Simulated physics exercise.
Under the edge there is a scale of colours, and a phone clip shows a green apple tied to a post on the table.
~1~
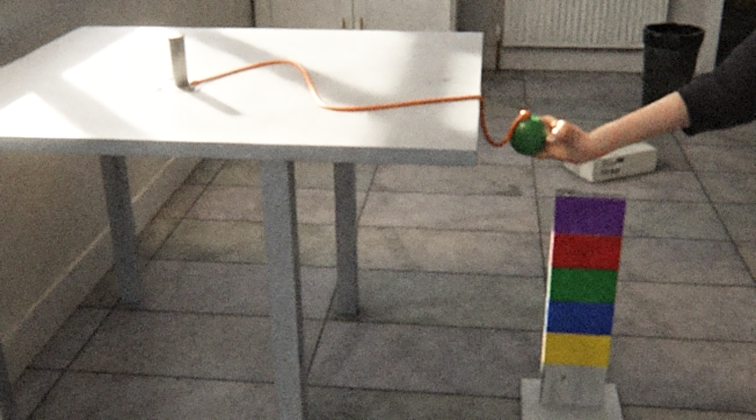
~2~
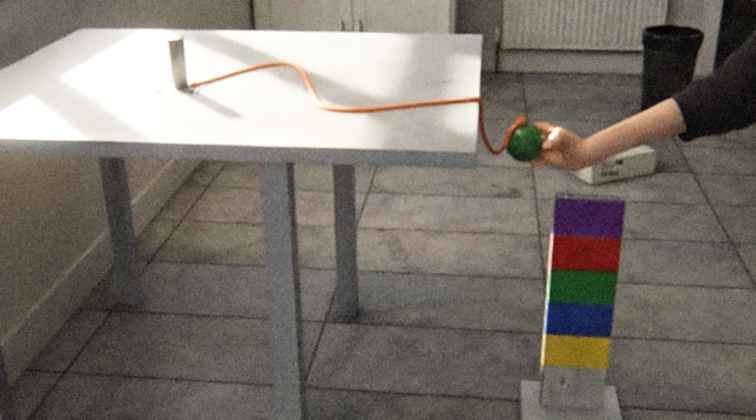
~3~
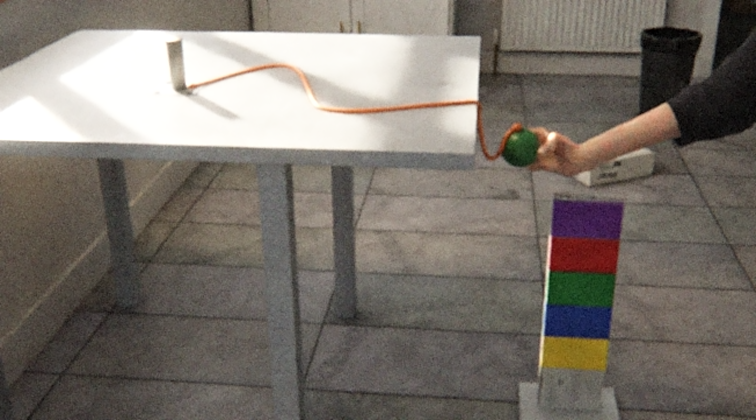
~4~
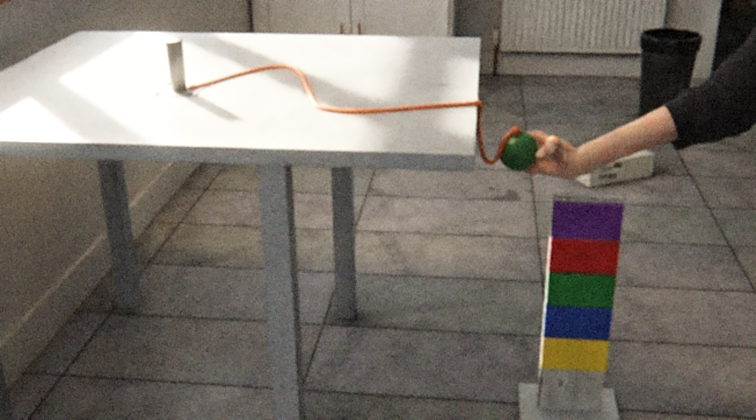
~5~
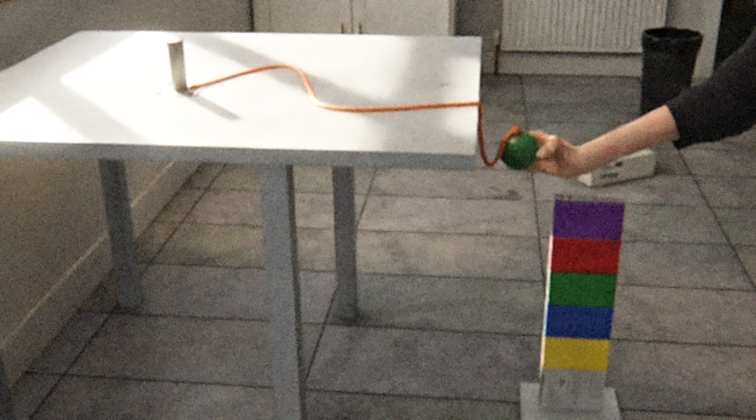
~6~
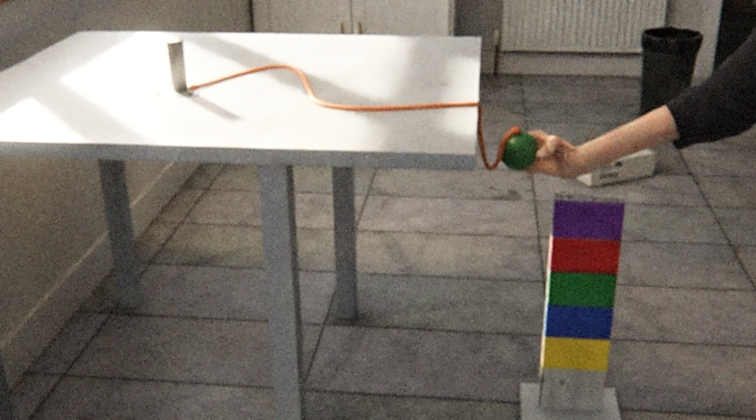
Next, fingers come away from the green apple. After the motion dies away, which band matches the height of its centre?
The yellow one.
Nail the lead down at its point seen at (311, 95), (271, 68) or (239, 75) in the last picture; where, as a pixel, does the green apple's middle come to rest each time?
Per try (px, approx.): (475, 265); (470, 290); (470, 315).
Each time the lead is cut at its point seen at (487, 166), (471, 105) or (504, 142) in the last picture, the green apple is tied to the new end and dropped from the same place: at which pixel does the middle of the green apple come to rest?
(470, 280), (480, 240), (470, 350).
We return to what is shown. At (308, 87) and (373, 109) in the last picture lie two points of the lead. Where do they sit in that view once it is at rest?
One ends up around (406, 87), the other around (479, 129).
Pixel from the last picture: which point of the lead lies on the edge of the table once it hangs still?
Position: Approx. (334, 107).
Soon after, apple near (455, 331); level with yellow.
After that, apple near (475, 340); level with yellow.
In the end, apple near (469, 338); level with yellow. At yellow.
